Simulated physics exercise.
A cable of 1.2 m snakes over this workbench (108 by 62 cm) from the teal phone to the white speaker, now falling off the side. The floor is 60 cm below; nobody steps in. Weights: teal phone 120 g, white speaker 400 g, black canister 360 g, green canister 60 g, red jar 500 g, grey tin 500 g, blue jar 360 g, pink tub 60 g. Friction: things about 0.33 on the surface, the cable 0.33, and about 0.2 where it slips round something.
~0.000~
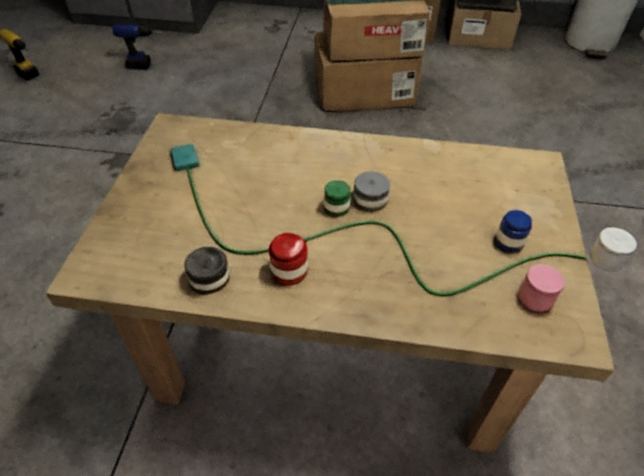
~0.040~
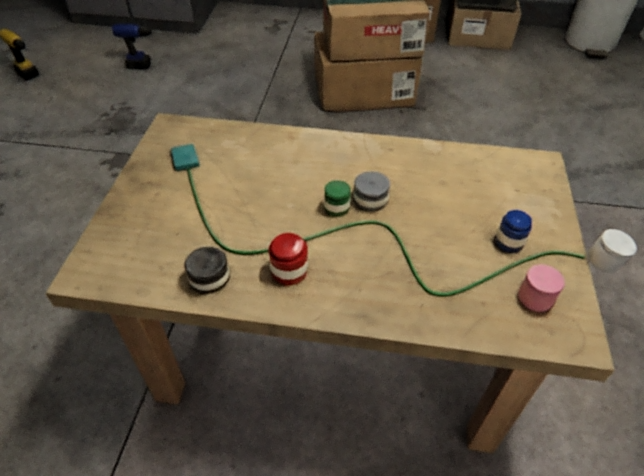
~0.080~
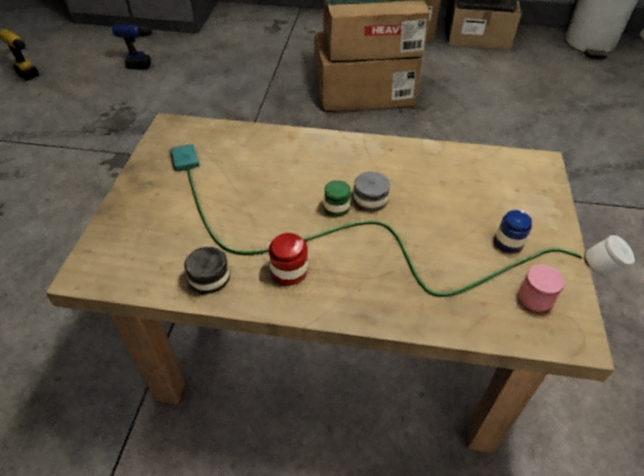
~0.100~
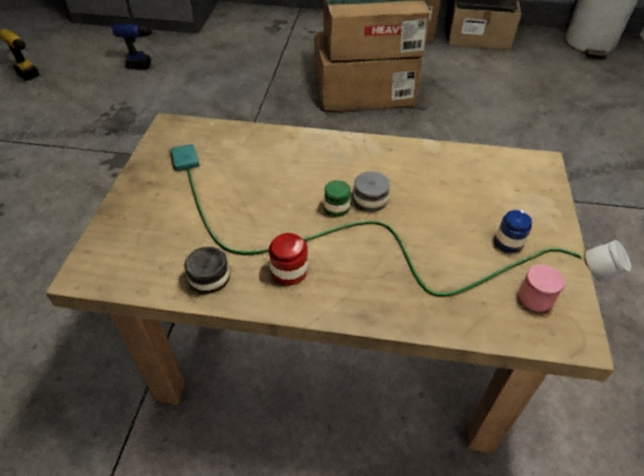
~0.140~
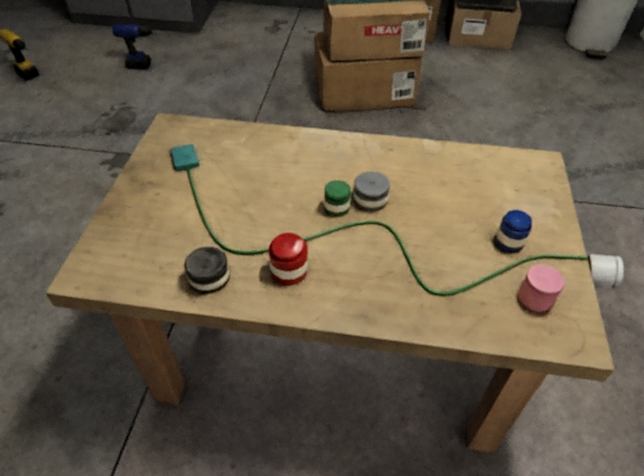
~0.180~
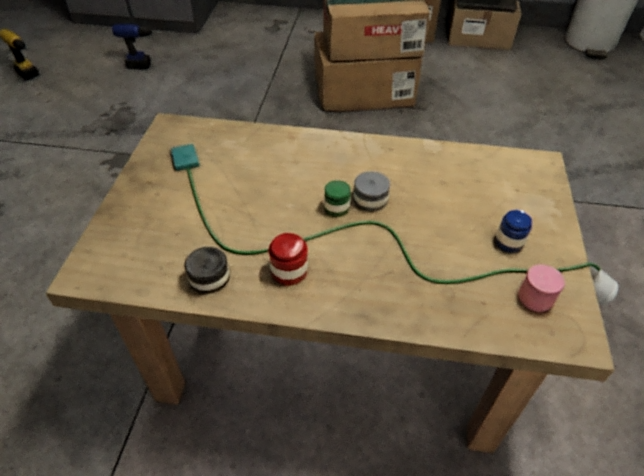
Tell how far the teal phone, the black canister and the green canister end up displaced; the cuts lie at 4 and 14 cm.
The teal phone travels a long way, the black canister barely shifts, the green canister moves a moderate way.
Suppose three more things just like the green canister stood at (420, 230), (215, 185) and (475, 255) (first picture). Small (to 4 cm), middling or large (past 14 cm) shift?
In turn: Small, large, middling.
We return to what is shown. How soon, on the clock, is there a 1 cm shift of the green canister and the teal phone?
Green canister 0.34 s, teal phone 0.32 s.
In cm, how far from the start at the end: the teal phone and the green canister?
About: Teal phone 80 cm, green canister 6 cm.
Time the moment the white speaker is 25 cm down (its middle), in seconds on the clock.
About: 0.28 s.
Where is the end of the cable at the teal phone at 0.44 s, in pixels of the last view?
Around (277, 184).
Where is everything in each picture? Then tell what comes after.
Teal phone (184, 154); black canister (205, 261); green canister (337, 188); cable runs through (437, 293) (366, 222) (262, 251) (198, 203), in the first picture.
White speaker (618, 241); cable runs through (366, 222) (198, 203), in the second picture.
White speaker (610, 257); cable runs through (366, 222) (198, 203), in the third picture.
White speaker (608, 261); cable runs through (366, 222) (198, 203), in the fourth picture.
White speaker (603, 271); cable runs through (366, 222) (198, 203), in the fifth picture.
Teal phone (184, 154); black canister (205, 261); green canister (337, 188); cable runs through (450, 282) (366, 222) (262, 251) (198, 203), in the sixth picture.
At 0.4 s, the cable's tail end at (277, 184); teal phone 21 cm off its start, green canister 5 cm off its start, white speaker over the edge.
At 0.7 s, the cable's tail end at (438, 253); teal phone 62 cm off its start, green canister 7 cm off its start, white speaker over the edge.
At 0.9 s, the cable's tail end at (540, 289); teal phone 83 cm off its start at (522, 274), green canister 7 cm off its start at (345, 169), pink tub 4 cm off its start at (568, 292).
At 1.2 s, the cable's tail end at (548, 289); teal phone 84 cm off its start, green canister 7 cm off its start, pink tub 7 cm off its start.
At 2.4 s, the cable's tail end at (548, 289); teal phone 84 cm off its start at (529, 276), green canister 7 cm off its start at (345, 169), black canister 0 cm off its start at (205, 262), pink tub 7 cm off its start at (580, 298).
